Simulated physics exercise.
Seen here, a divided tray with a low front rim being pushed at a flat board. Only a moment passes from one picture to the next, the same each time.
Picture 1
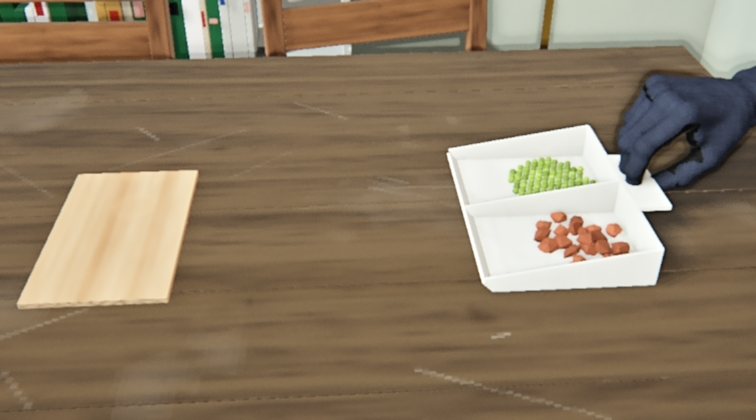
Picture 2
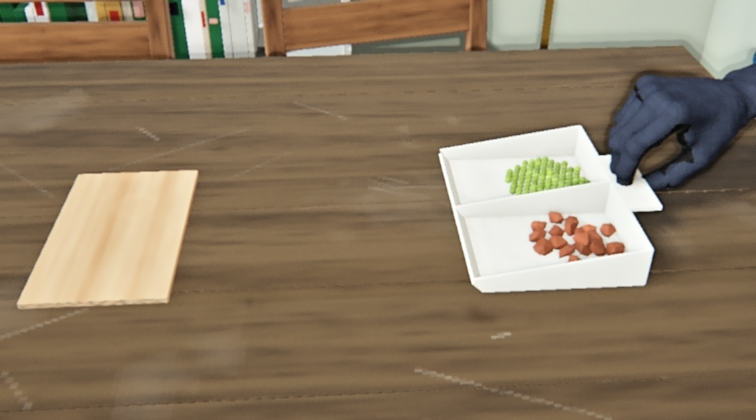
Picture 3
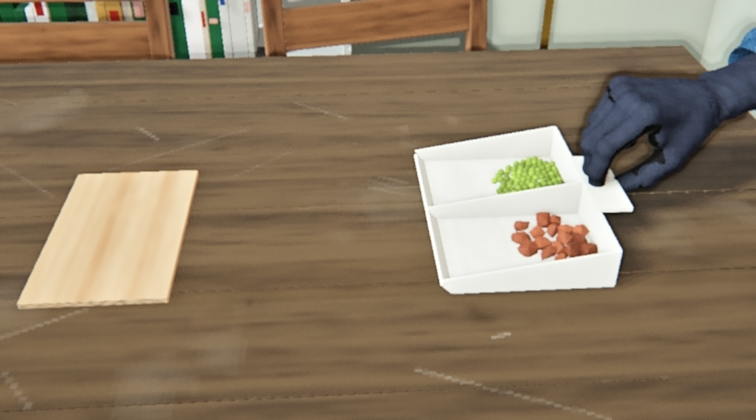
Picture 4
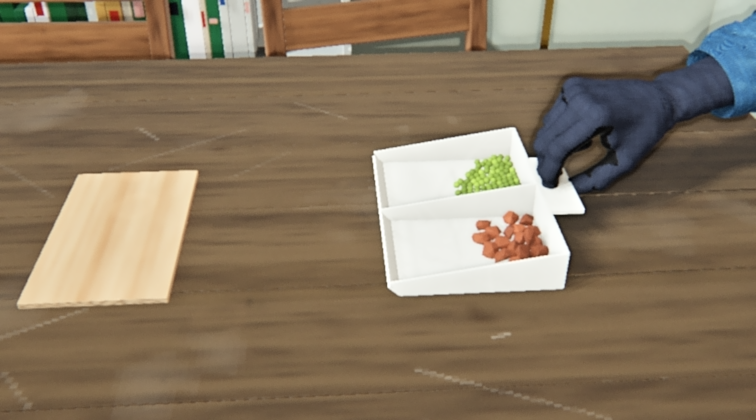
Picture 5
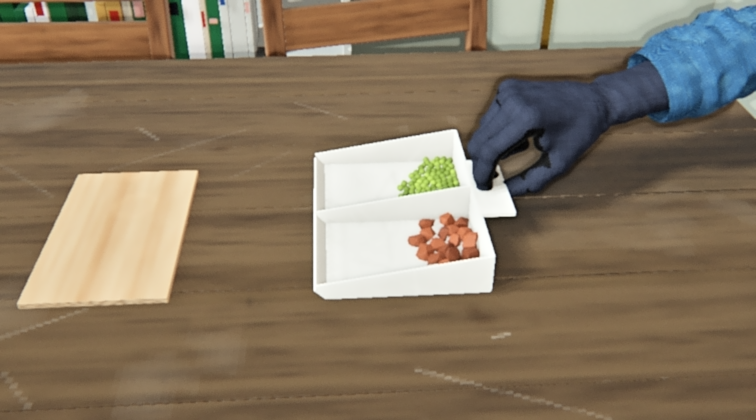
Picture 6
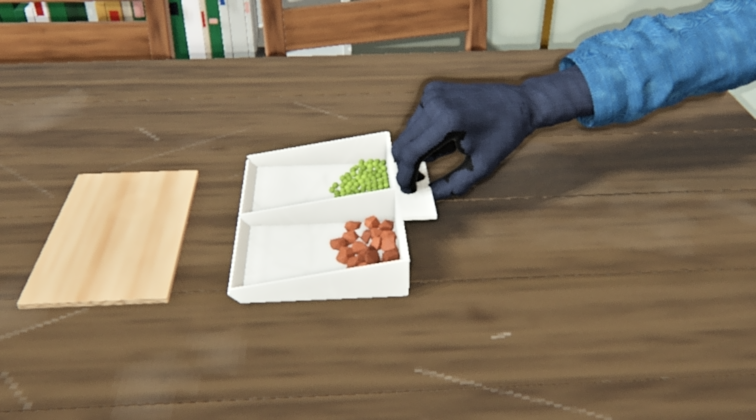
Divided white tray of green peas and reddish chunks sliding left across a wooden table, pushed by a dark-gloved hand.
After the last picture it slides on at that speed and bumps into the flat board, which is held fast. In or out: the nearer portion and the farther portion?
Here the nearer portion throws some past the low edge, and the farther portion throws some past the low edge.
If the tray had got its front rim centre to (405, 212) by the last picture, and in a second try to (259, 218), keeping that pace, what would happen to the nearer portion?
In the first try it is held by the rim; in the second it throws some past the low edge.
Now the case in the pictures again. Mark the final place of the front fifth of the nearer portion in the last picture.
At about (80, 263).
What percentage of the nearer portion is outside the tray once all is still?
Near 40 %.
Then, 0.03 s later than the last frame, tray still sliding, front rim near (204, 220); nearer portion all inside; farther portion all inside.
Then, 0.16 s later than the last frame, tray stopped at the flat board; nearer portion roughly a quarter out of the tray; farther portion roughly a third out of the tray.
Then, 0.37 s later than the last frame, tray stopped at the flat board; nearer portion roughly a third out of the tray; farther portion roughly half out of the tray.
When it is over, tray stopped at the flat board; nearer portion roughly a third out of the tray; farther portion roughly half out of the tray.
